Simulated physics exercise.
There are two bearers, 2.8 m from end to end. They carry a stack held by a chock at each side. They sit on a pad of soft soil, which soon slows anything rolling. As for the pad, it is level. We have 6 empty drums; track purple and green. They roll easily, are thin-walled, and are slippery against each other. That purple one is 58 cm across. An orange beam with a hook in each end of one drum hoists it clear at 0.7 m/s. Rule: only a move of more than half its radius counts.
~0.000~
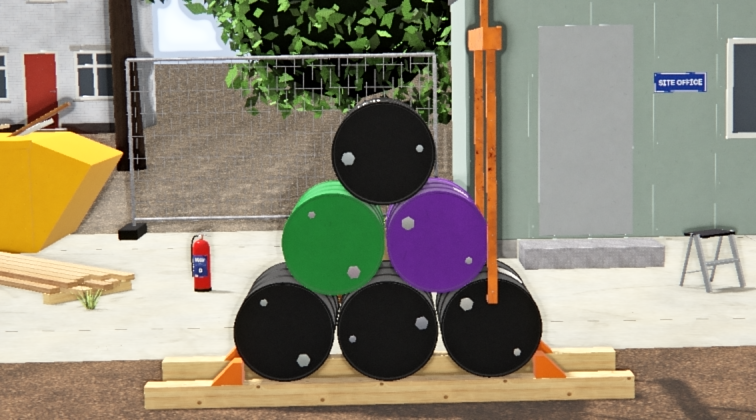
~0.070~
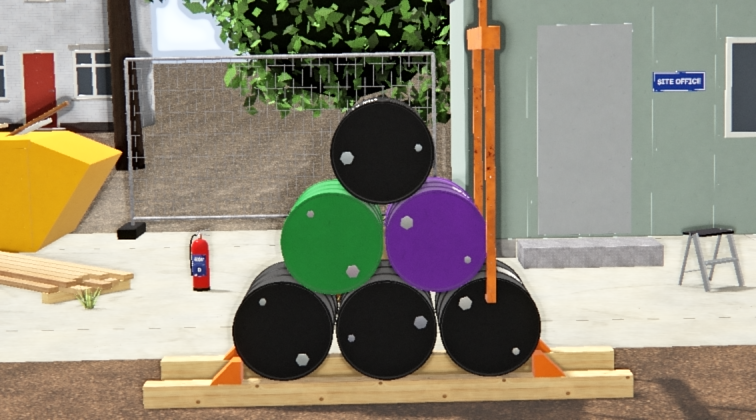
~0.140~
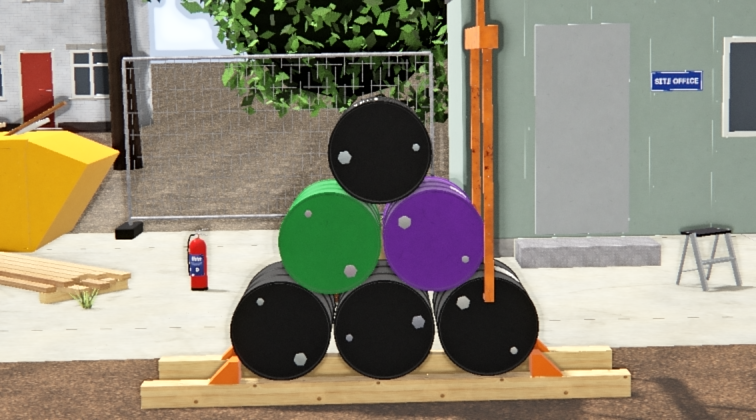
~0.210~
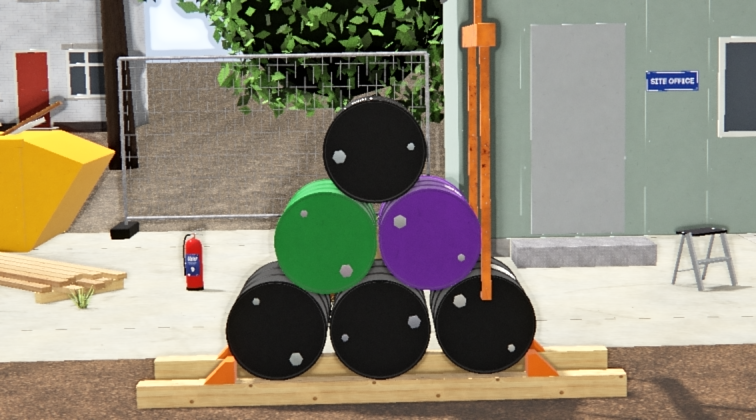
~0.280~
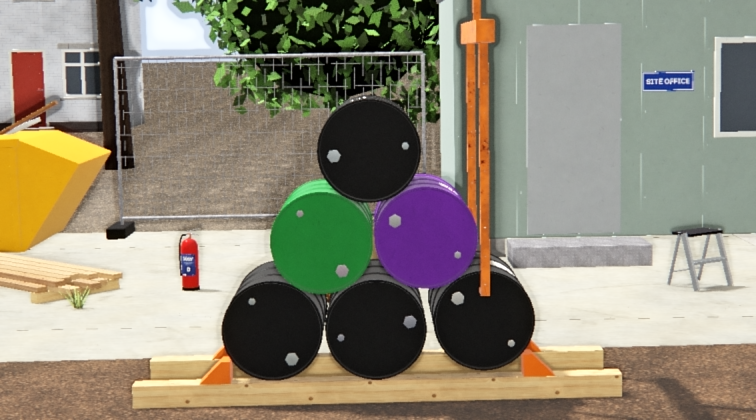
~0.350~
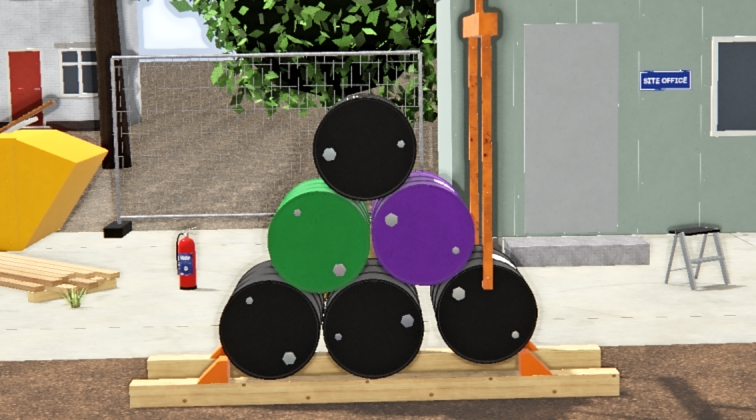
Stack of six drums, one green and one purple, on timber bearers, an orange beam slowly lifting the lower right drum slightly.
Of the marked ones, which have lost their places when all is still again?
Purple: Yes; green: No.
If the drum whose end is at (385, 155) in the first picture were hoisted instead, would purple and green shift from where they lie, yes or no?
Then purple would not do so, green would not do so.
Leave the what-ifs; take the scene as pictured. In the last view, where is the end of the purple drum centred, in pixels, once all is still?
Near pixel (477, 326).
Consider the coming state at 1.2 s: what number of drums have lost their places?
Count at that time: 2.
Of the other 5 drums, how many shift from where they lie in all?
Exactly 2 of the lot.
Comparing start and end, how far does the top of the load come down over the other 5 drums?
Roughly 50 cm.
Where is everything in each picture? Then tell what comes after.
The first picture shows purple at (438, 242), green at (333, 244); hooked one at (492, 328); the pad is level; 3 of the 6 form the bottom row.
The second picture shows purple at (437, 241), green at (332, 244); hooked one at (491, 328).
The third picture shows purple at (435, 241), green at (330, 243); hooked one at (489, 327).
The fourth picture shows purple at (430, 239), green at (325, 243); hooked one at (486, 325), up 1 cm.
The fifth picture shows purple at (426, 238), green at (321, 243); hooked one at (485, 321), up 3 cm.
The sixth picture shows purple at (423, 235), green at (319, 242); hooked one at (487, 315), up 6 cm.
After 0.7 s, purple is where it was; green is unmoved; 0 of the other 5 have shifted.
After 0.9 s, purple is 7 cm further right and 3 cm lower; no change for green; 0 of the other 5 have shifted.
After 1.2 s, purple is 24 cm further right and 25 cm lower; no change for green; 2 of the other 5 have shifted.
At rest (2.4 s), purple is 29 cm further right and 50 cm lower; green is unmoved; 2 of the other 5 have shifted.
